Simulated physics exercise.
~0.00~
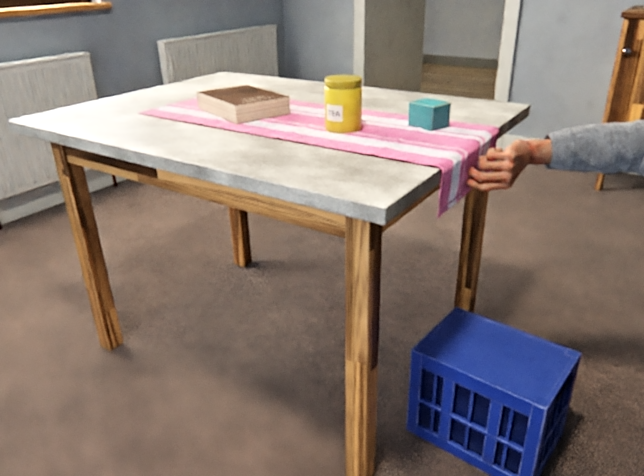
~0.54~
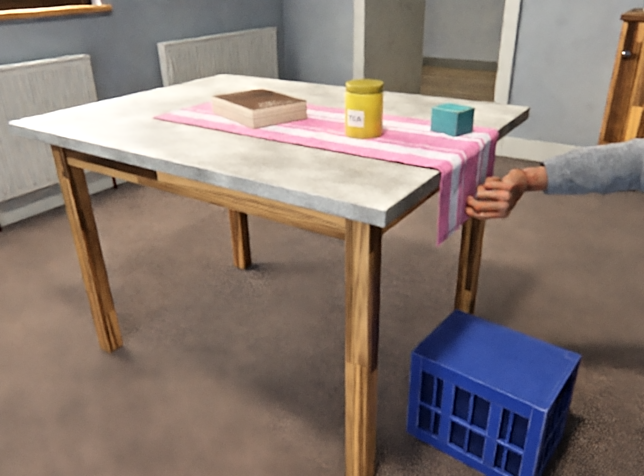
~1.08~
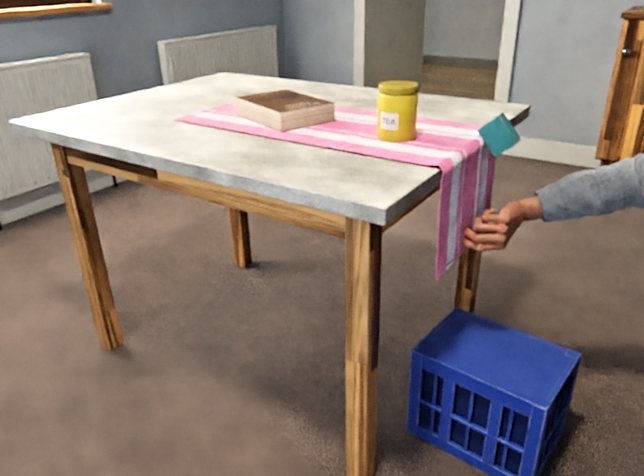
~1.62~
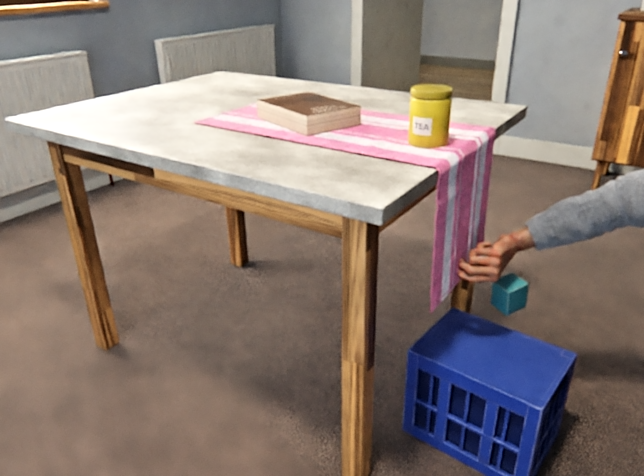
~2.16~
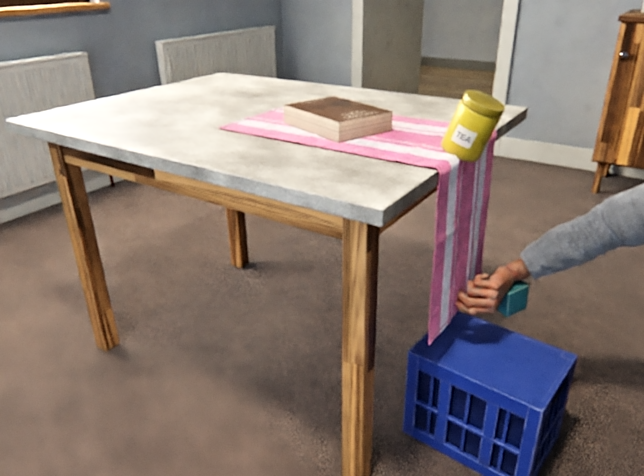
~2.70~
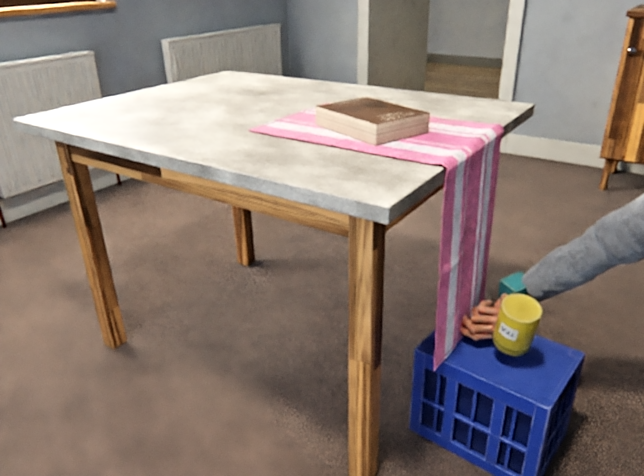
A pink striped tea towel was pulled steadily down over the table's right end by a hand, carrying everything on it along, until first the turquoise block and then the yellow jar dropped to the blue crate, leaving the brown book on the table.
